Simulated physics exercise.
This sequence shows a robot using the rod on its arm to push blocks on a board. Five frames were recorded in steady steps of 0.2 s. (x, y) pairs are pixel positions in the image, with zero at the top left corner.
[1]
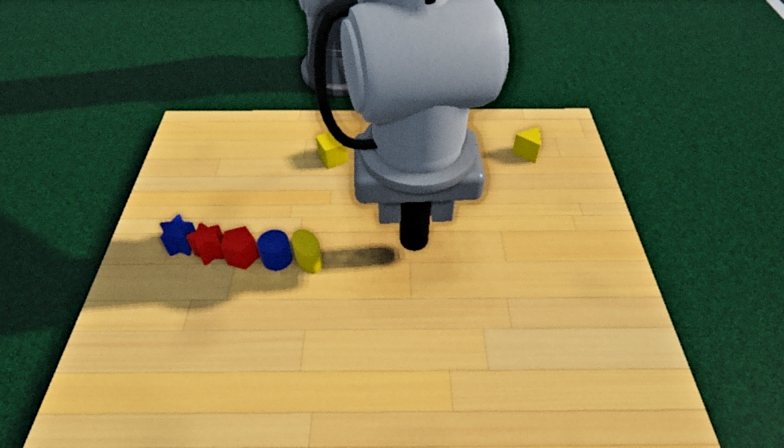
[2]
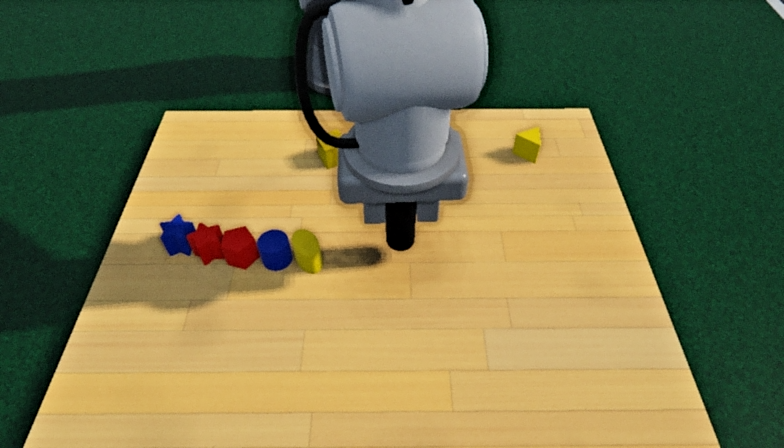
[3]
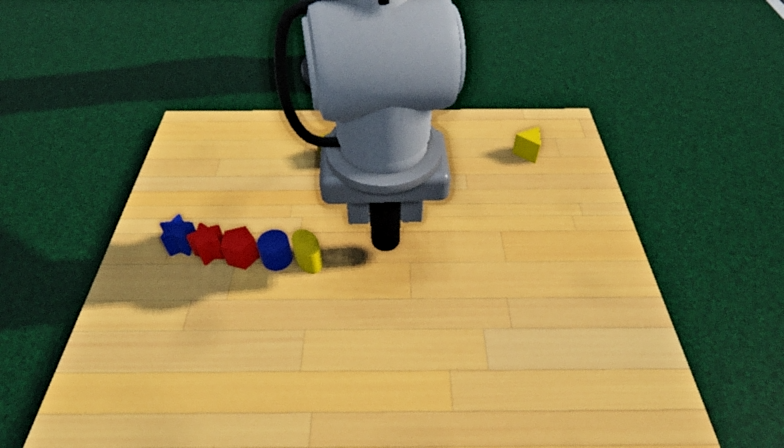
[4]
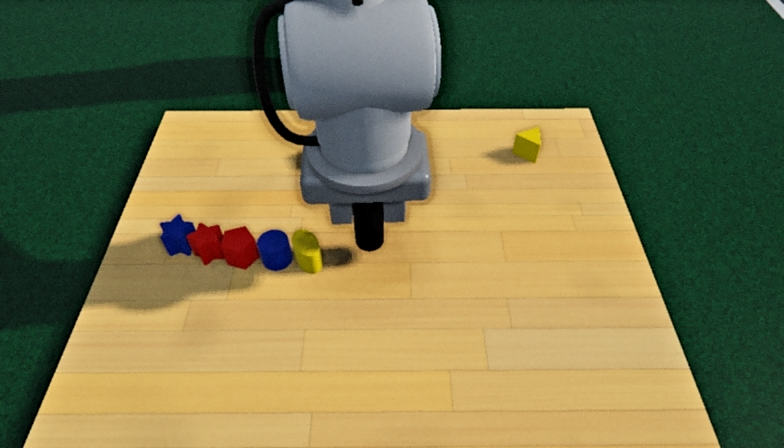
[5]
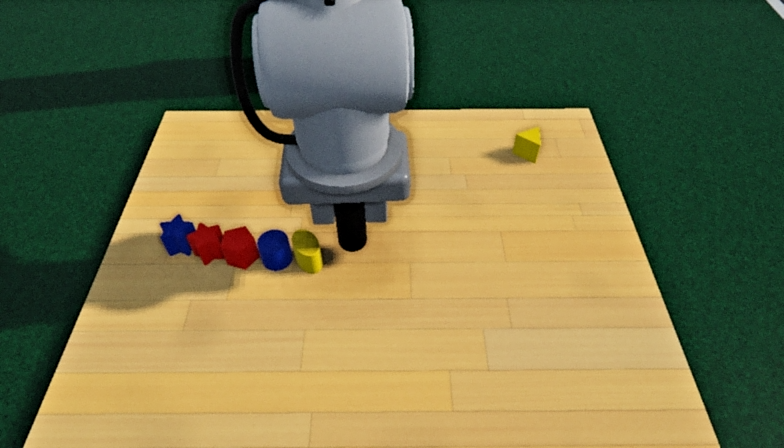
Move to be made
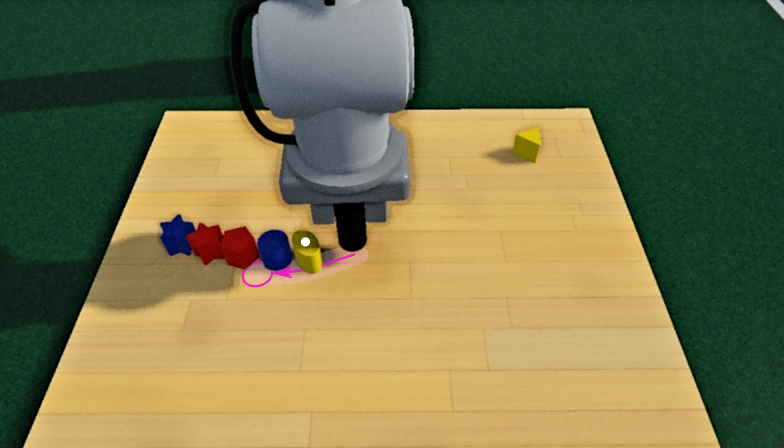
The robot arm moves its black rod left toward a still row of colored blocks.
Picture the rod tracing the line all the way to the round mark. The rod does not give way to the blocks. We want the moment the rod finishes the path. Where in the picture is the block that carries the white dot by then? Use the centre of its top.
My best guess is (257, 234).
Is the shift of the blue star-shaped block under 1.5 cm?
Yes.
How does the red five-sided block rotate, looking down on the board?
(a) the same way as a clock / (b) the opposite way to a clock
That would be b.
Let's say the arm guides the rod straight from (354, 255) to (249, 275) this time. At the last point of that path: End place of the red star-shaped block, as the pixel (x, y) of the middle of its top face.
It should be at about (182, 234).
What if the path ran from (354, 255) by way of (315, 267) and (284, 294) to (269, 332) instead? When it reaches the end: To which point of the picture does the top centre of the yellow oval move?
The middle of its upper face will lie at (272, 248).
The line goes from (354, 255) over (323, 264) and (291, 272) to (257, 274); the dot is on the yellow oval.
On the path given first. One third of the way, rod (319, 253); red five-sided block (233, 238); blue disc (266, 238); yellow oval (293, 242), turned 35° clockwise.
Two thirds of the way, rod (288, 259); blue star-shaped block (170, 228), turned 20° clockwise; red star-shaped block (192, 237); red five-sided block (221, 235), turned 50° anticlockwise; blue disc (250, 223); yellow oval (270, 237), turned 110° clockwise.
At the end, rod (253, 262); blue star-shaped block (169, 228), turned 20° clockwise; red star-shaped block (191, 237); red five-sided block (221, 233), turned 65° anticlockwise; blue disc (246, 215); yellow oval (257, 234), turned 130° clockwise.
